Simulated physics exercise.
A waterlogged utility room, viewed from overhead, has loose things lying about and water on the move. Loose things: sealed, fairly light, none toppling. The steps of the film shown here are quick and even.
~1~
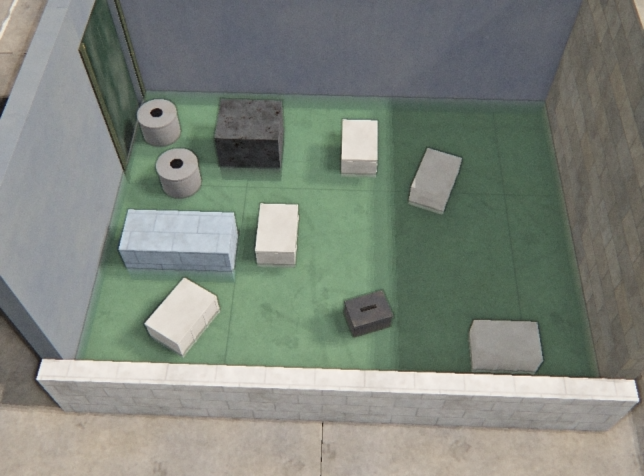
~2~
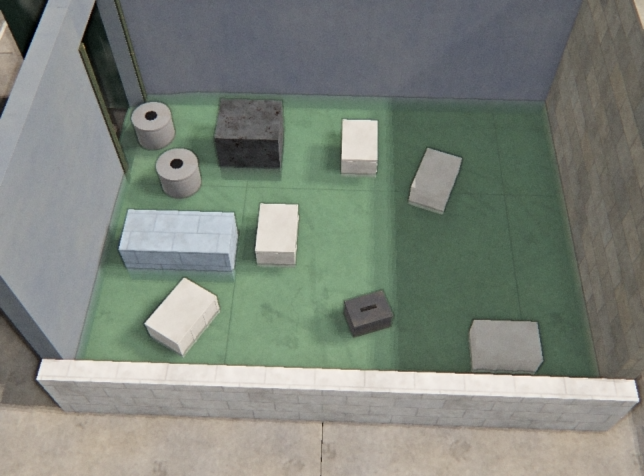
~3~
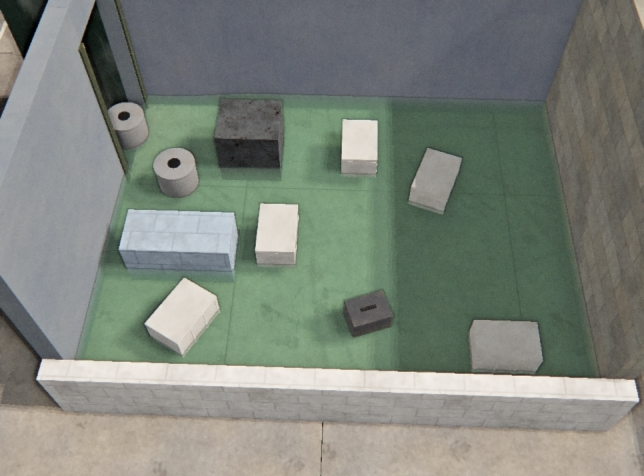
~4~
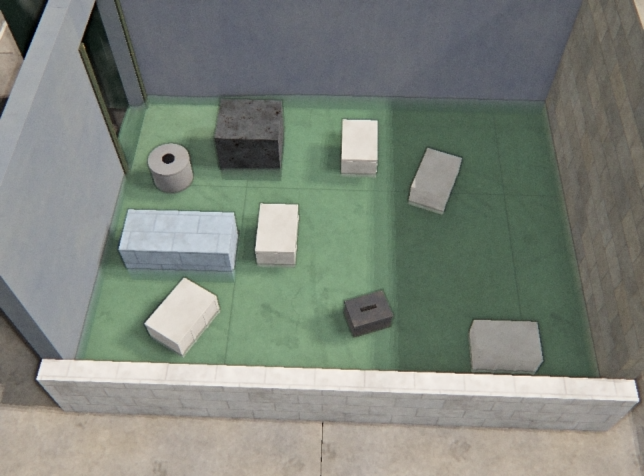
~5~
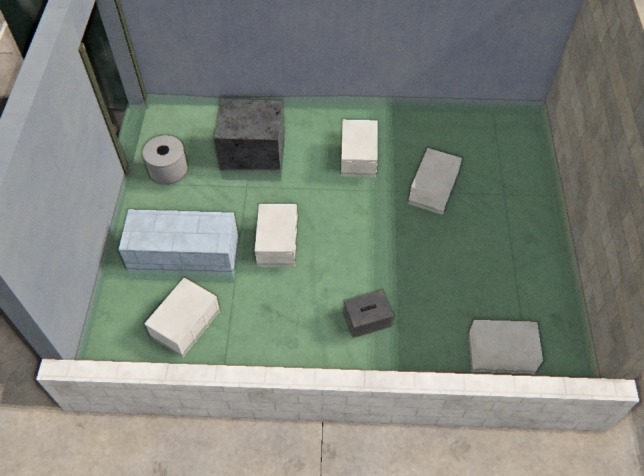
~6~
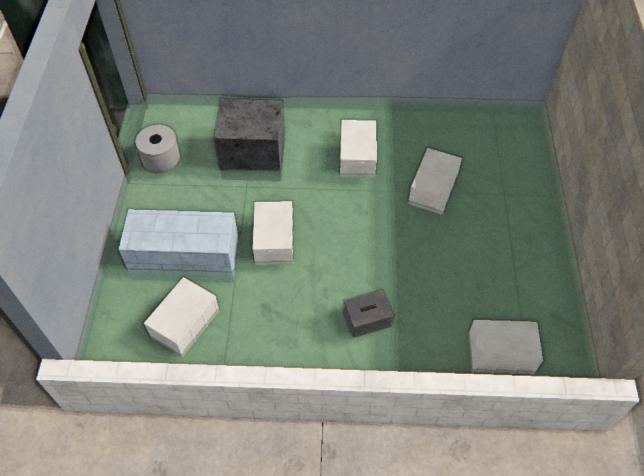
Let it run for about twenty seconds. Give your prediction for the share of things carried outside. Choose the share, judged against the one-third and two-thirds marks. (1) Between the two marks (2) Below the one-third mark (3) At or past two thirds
1.
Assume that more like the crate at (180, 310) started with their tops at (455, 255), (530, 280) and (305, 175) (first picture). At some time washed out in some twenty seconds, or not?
First one does not escape, second one does not escape, third one makes it out.
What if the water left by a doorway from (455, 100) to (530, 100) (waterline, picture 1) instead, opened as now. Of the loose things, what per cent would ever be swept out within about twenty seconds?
Roughly 20 %.
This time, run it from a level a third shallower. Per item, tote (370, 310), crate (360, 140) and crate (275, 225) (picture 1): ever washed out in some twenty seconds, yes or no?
Result per object, as listed: Retained / washed away / washed away.
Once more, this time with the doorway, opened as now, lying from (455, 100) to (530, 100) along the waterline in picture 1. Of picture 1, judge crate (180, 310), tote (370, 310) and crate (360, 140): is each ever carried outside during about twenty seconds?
In sequence - stays put, stays put, departs.
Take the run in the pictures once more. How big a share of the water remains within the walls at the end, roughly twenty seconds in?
Roughly 50 in a hundred.
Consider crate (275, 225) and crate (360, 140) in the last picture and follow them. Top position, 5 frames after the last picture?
About (212, 189) and (323, 129).
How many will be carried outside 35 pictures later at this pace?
That makes 4.
A moment on, 2 of 8 are out; 6 afloat.
Next, 2 of 8 are out; 6 afloat.
Later, 4 of 8 are out; 4 afloat.
In the end, 4 of 8 are out; 4 afloat.
